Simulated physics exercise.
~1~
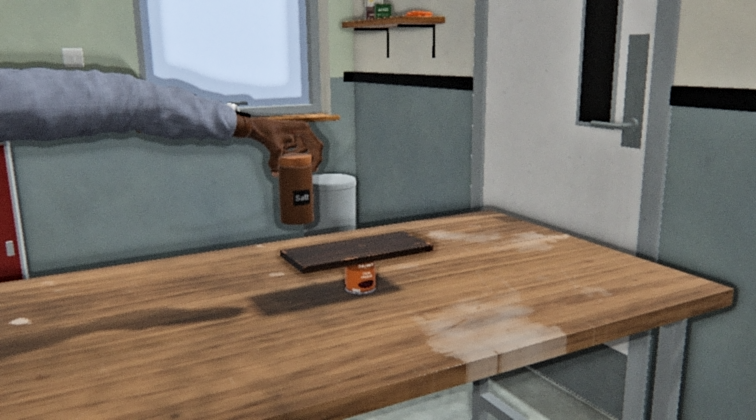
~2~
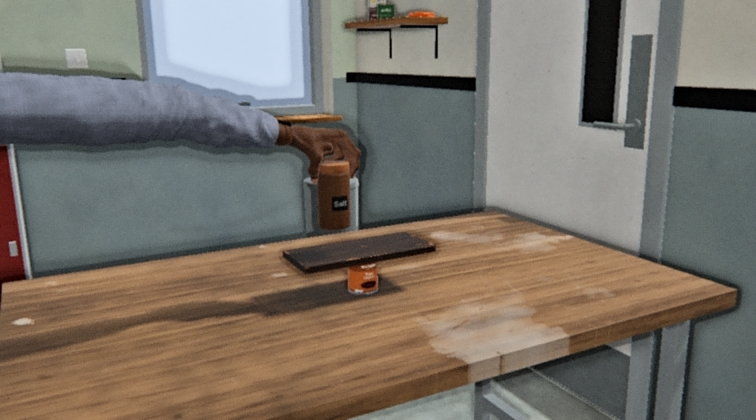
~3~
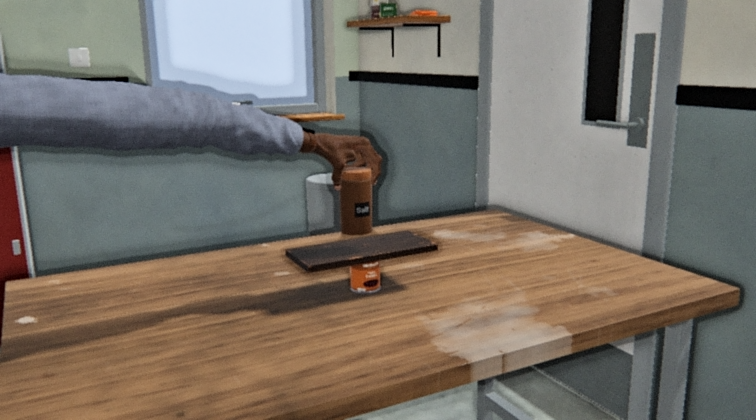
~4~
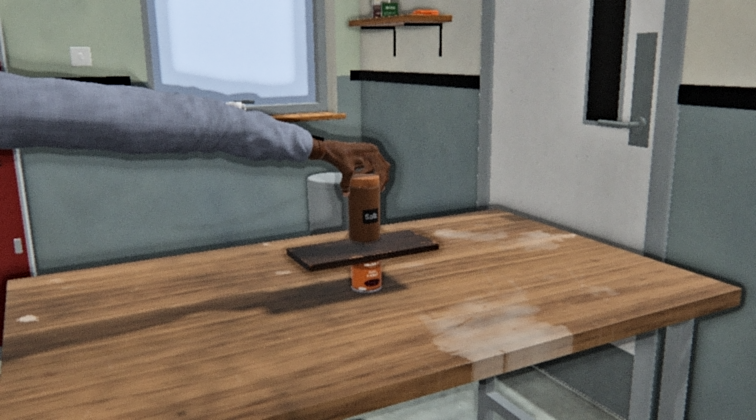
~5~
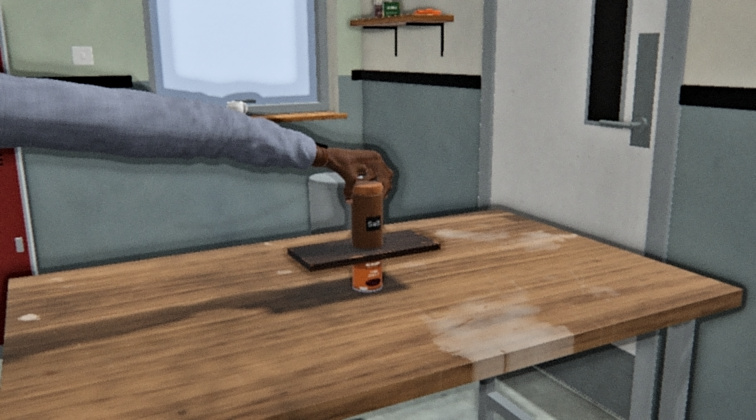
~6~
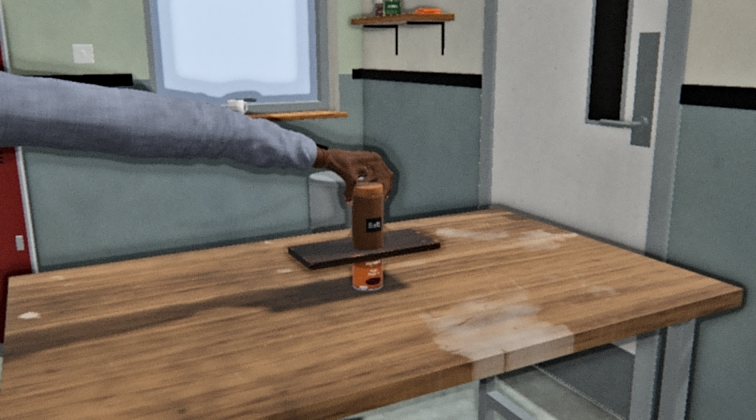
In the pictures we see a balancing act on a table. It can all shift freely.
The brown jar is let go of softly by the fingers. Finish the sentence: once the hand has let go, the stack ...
The stack stands firm.
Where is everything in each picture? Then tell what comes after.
In the first frame, coming down; brown jar (296, 189); black board (357, 251).
In the second frame, coming down; brown jar (334, 195); black board (360, 251).
In the third frame, coming down; brown jar (356, 201); black board (362, 250).
In the fourth frame, coming down; brown jar (364, 207); black board (364, 249).
In the fifth frame, in place under the hand; brown jar (367, 215); black board (365, 249).
In the sixth frame, in place under the hand; brown jar (367, 216); black board (365, 248).
Then, 0.40 s after the last picture, nothing has stirred.
Then, 1.00 s after the last picture, brown jar resting near (367, 216).
At rest, all 3 in place. Seen from the same camera at the end, brown jar near (367, 216). The stack keeps its balance.
